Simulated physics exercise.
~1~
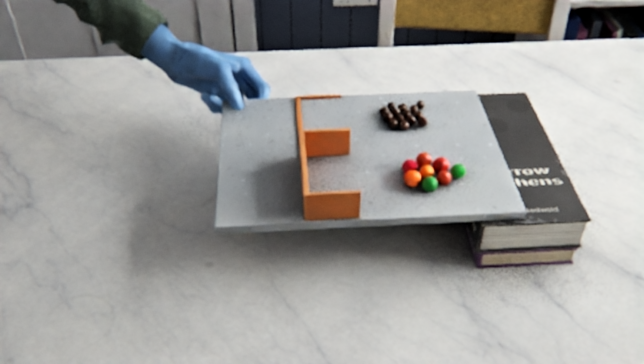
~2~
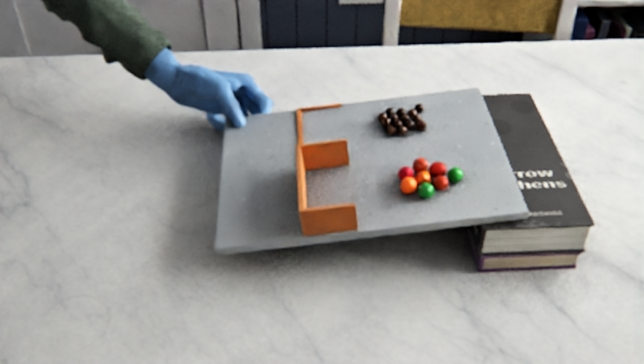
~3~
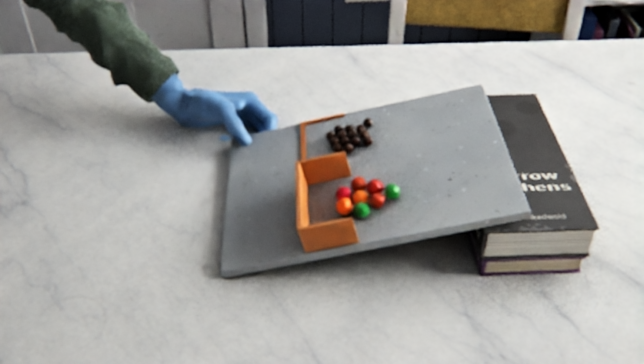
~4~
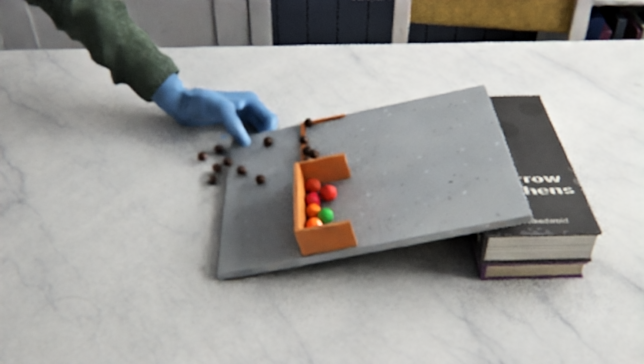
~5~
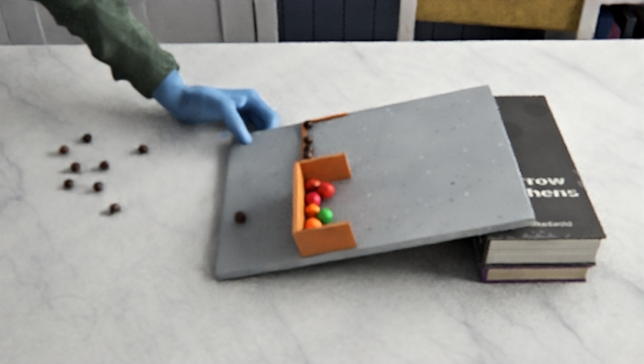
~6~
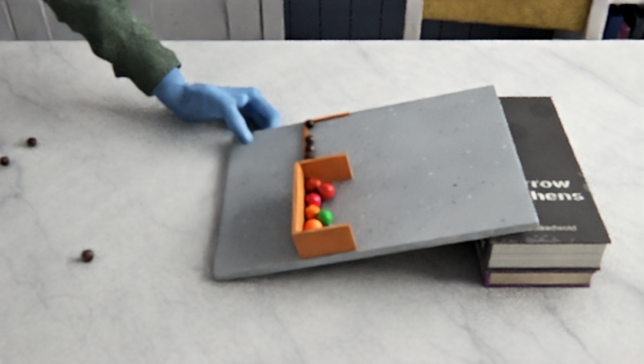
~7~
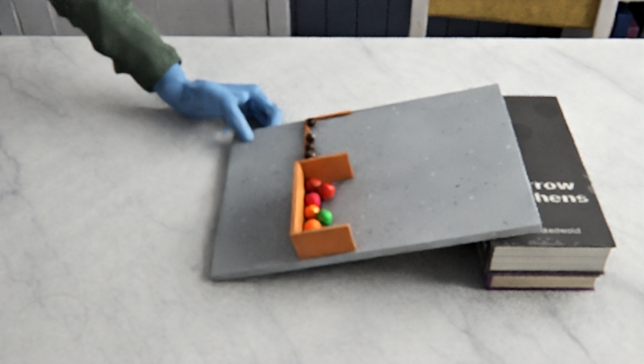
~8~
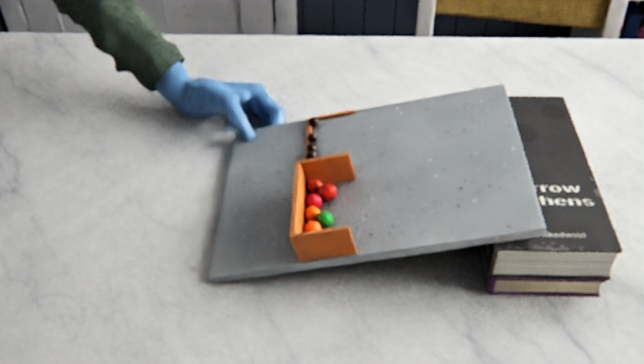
A blue-gloved hand in a dark green sleeve holds the left end of a grey board on a pale marbled table, seen from the front and slightly above. The right end rests on stacked books. Orange strips stand left of two groups, dark brown balls at the back and larger red, orange and green balls in front. The hand lowers its end, and both groups roll left. The colourful balls stop against their walled strip, while many brown ones pass theirs and roll off across the table. Finally, the board rests tilted, a few brown balls lined along the back strip.
